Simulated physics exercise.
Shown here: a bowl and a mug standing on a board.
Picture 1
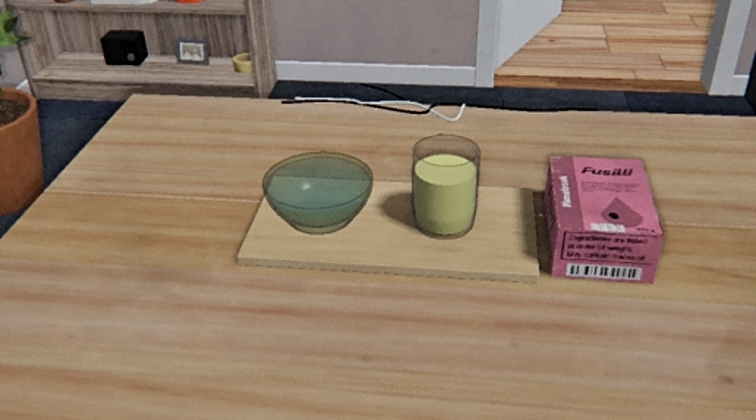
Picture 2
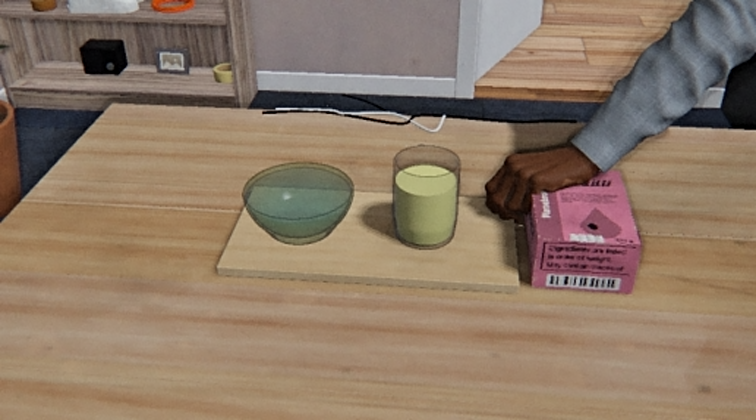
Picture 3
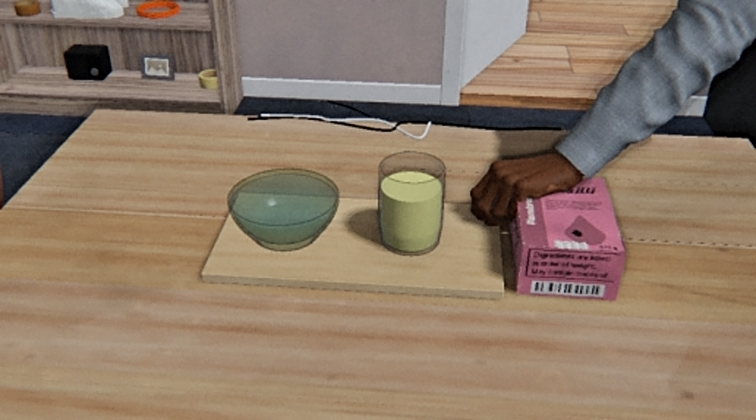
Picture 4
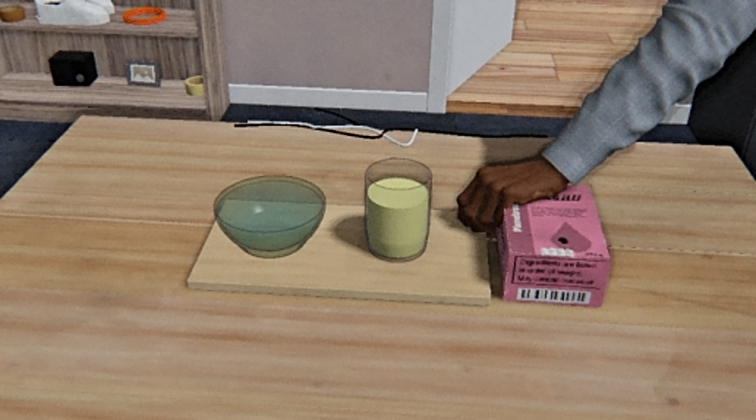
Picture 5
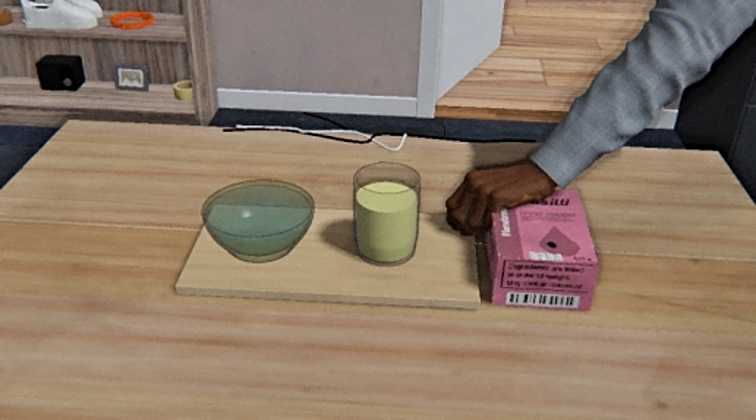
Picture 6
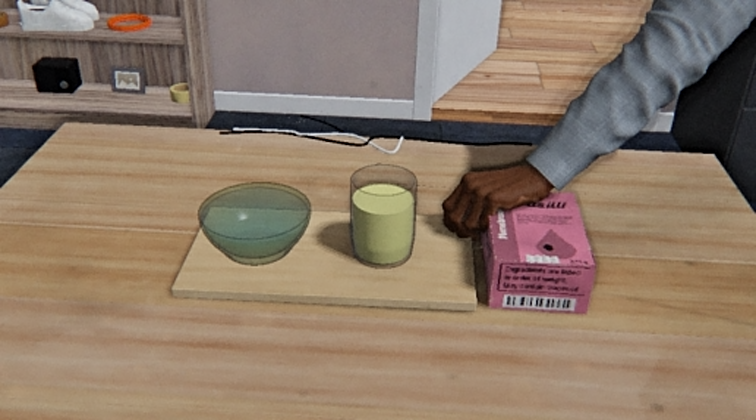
A hand reaches in beside the pink packet and takes the board's end, barely raising it.
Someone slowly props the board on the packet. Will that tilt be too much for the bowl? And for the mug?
On the left the bowl: Yes, too much. On the right the mug: No, it holds.
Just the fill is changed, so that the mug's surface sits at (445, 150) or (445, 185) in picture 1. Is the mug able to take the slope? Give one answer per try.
As listed: Spills, keeps it in.
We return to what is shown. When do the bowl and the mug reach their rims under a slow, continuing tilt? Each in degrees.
8° first, 40° second, roughly.
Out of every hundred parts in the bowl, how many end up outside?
By my reckoning, 24 %.
Next, the board slopes by about 7°; bowl, its rim is dry; mug, its rim is dry.
After that, the board slopes by about 14°; bowl, it has slopped over; mug, its rim is dry.
Finally, the board slopes by about 13°, resting on the packet; bowl, it has slopped over; mug, its rim is dry.
